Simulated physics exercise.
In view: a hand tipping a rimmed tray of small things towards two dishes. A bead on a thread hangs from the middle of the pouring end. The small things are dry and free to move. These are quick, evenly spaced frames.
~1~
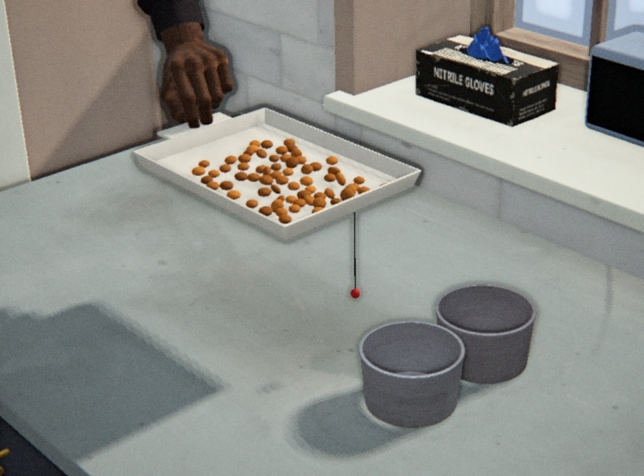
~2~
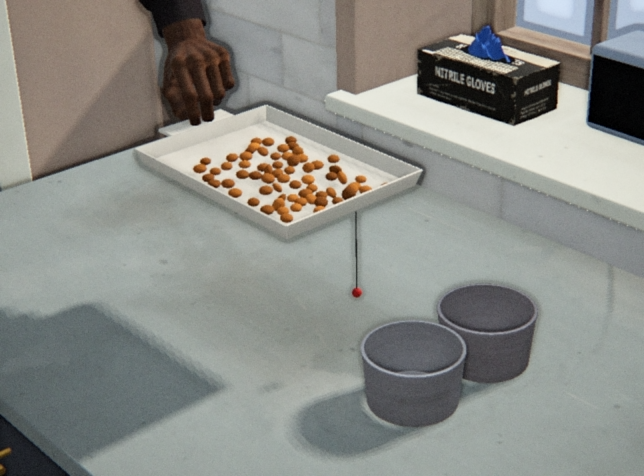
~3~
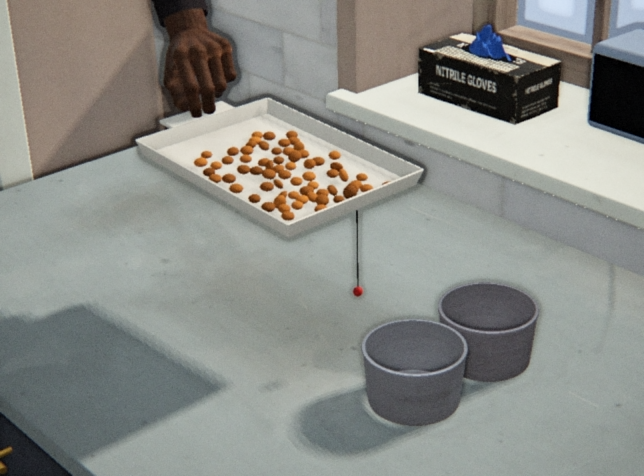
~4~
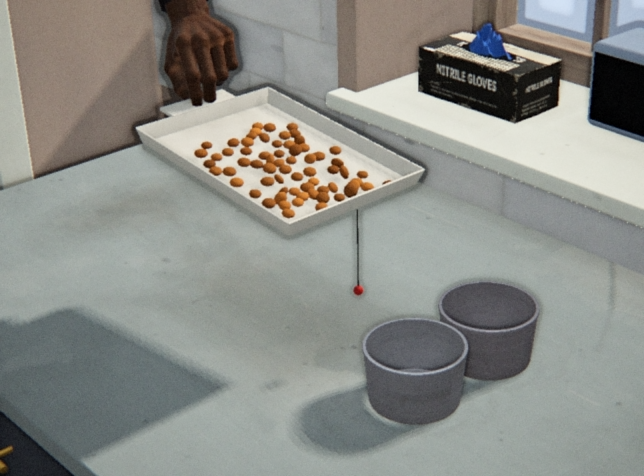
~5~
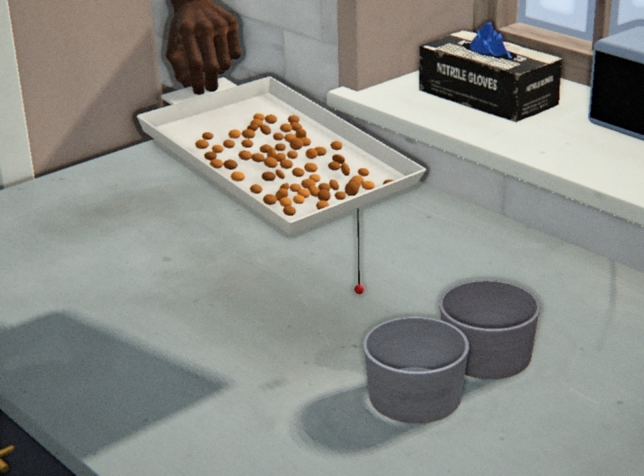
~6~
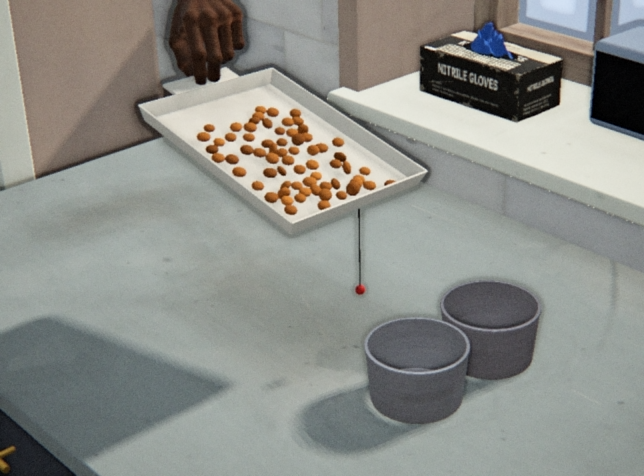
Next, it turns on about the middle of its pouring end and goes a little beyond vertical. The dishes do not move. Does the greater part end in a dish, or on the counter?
They take less than half between them.
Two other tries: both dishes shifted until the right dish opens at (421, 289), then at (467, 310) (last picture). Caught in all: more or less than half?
In turn: Over half; less than half.
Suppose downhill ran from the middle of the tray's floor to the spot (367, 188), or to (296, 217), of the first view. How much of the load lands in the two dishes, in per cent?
First some 0, then 0 per cent.
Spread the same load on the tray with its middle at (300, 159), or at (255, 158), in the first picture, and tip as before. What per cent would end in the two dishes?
About 10 and 20 per cent.
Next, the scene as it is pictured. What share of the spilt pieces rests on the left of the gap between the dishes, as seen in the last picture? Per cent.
It comes to 90 per cent or so.
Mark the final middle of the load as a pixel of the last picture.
Close to (405, 356).
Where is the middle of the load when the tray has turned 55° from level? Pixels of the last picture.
Close to (357, 178).
Shortly afterwards, tray tipped steeply; the whole lot on the tray.
Next, tray tipped right over; near half on the tray; a little in the left dish; near a quarter outside both; near a quarter in the air.
Some moments later, tray tipped past a quarter turn; near a quarter in the left dish; a little in the right dish; the bulk outside both.
In the end, tray tipped past a quarter turn; near a quarter in the left dish; a little in the right dish; the bulk outside both.
